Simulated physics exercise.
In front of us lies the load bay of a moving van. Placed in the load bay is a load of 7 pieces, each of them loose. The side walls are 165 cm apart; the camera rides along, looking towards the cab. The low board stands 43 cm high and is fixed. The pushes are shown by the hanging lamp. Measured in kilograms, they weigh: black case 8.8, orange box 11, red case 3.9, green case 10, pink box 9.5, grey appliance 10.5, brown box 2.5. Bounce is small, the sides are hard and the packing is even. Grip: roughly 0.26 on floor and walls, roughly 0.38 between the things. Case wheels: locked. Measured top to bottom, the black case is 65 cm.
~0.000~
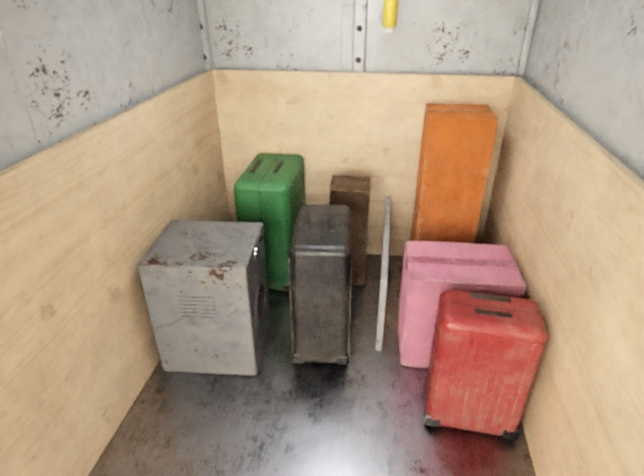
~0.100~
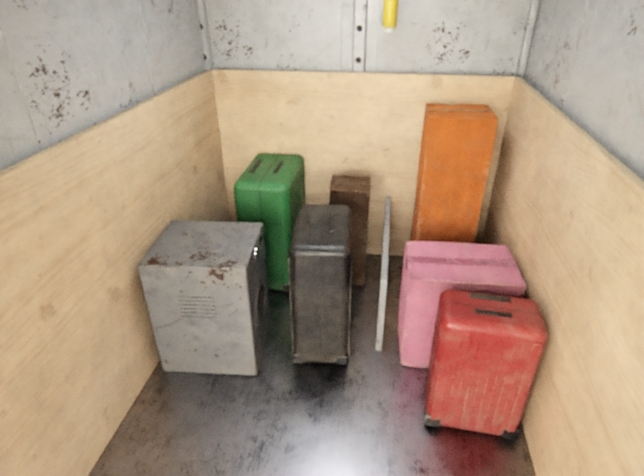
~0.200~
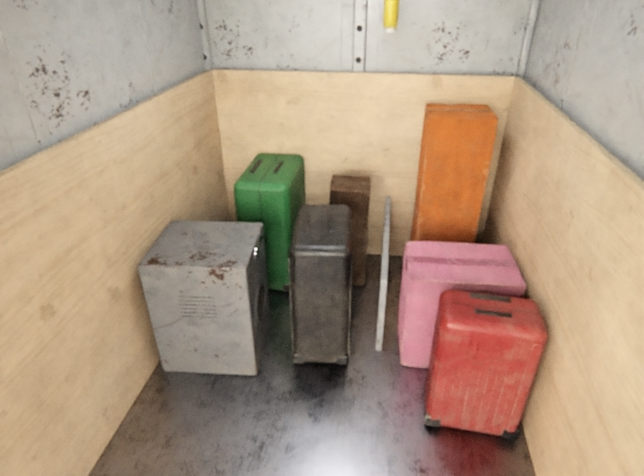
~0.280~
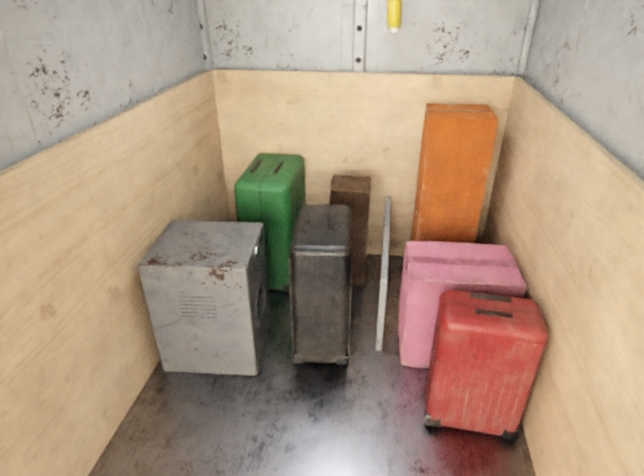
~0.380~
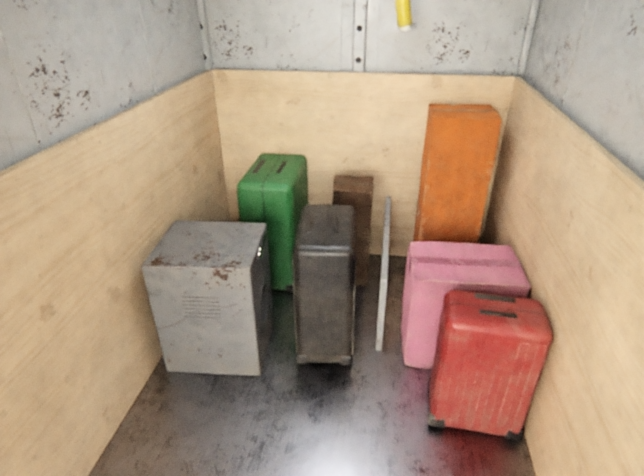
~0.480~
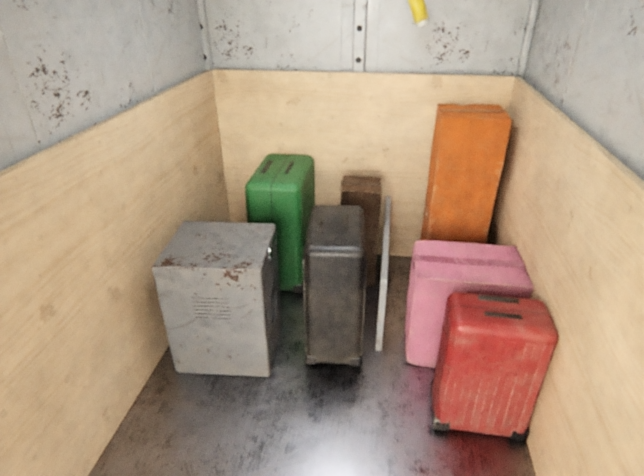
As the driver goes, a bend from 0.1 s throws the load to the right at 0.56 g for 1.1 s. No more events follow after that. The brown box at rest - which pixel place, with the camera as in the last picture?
The brown box ends at about (364, 233).
After 0.58 s, push 0.56 g right; brown box moved 9 cm near (364, 233); green case moved 13 cm; grey appliance moved 14 cm.
After 0.68 s, push 0.56 g right; brown box moved 9 cm near (364, 233); grey appliance moved 24 cm; green case moved 24 cm.
In the end (1.7 s), not toppled but over 15 cm from the start, green case and grey appliance; the other 5 under 15 cm from the start. In the last view, brown box near (364, 233).
